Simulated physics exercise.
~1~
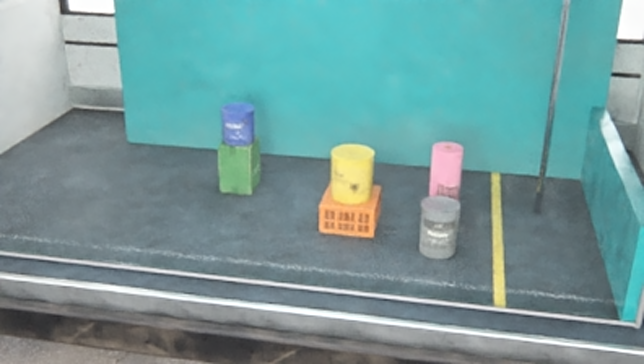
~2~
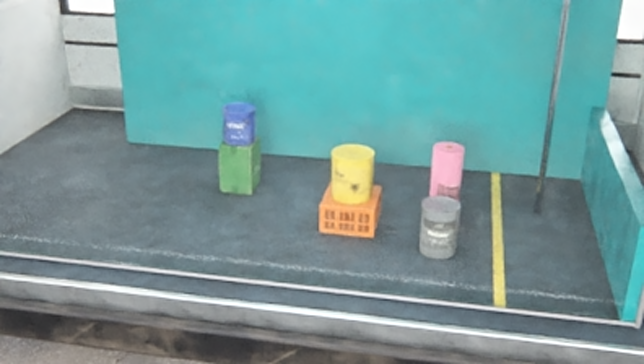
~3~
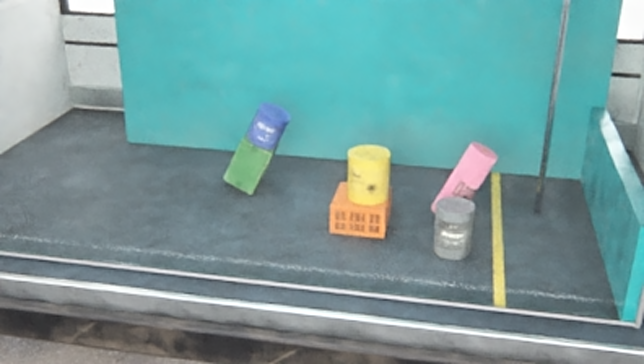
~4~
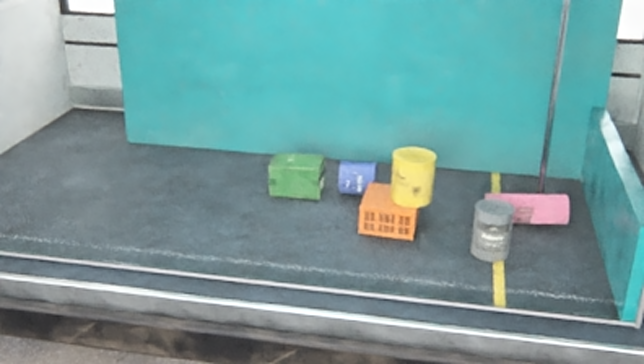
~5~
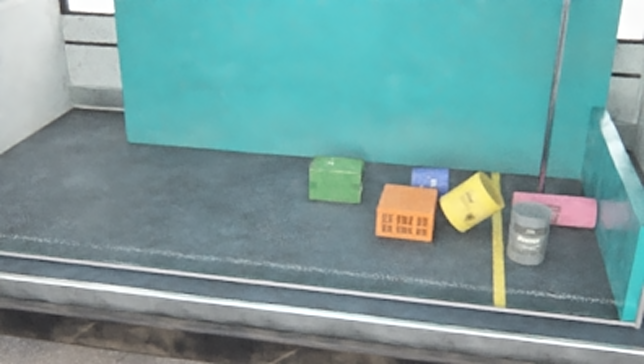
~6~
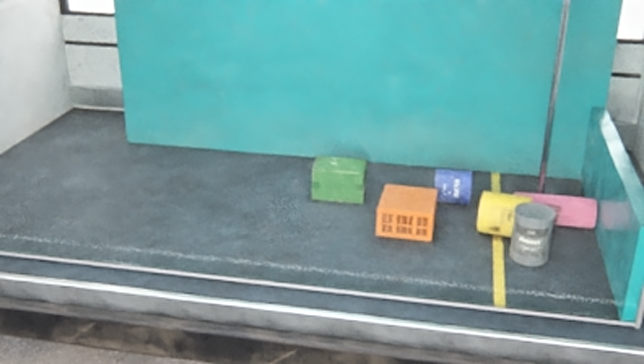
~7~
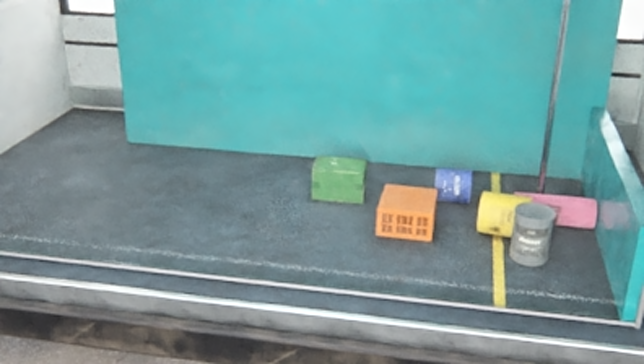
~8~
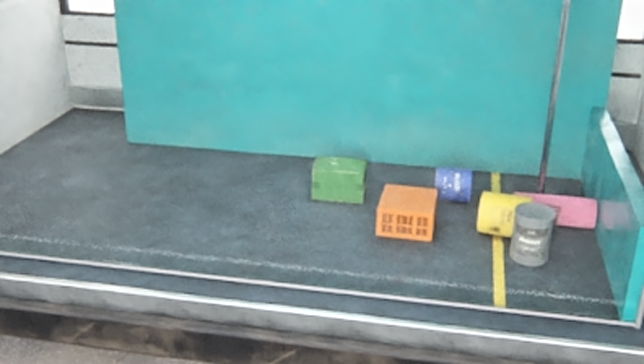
In a dark-floored bay with a teal back wall, everything slid right as the green block and pink roll toppled, spilling the blue bucket; the yellow one tumbled off its orange crate, and the upright grey bucket stopped past the yellow line.
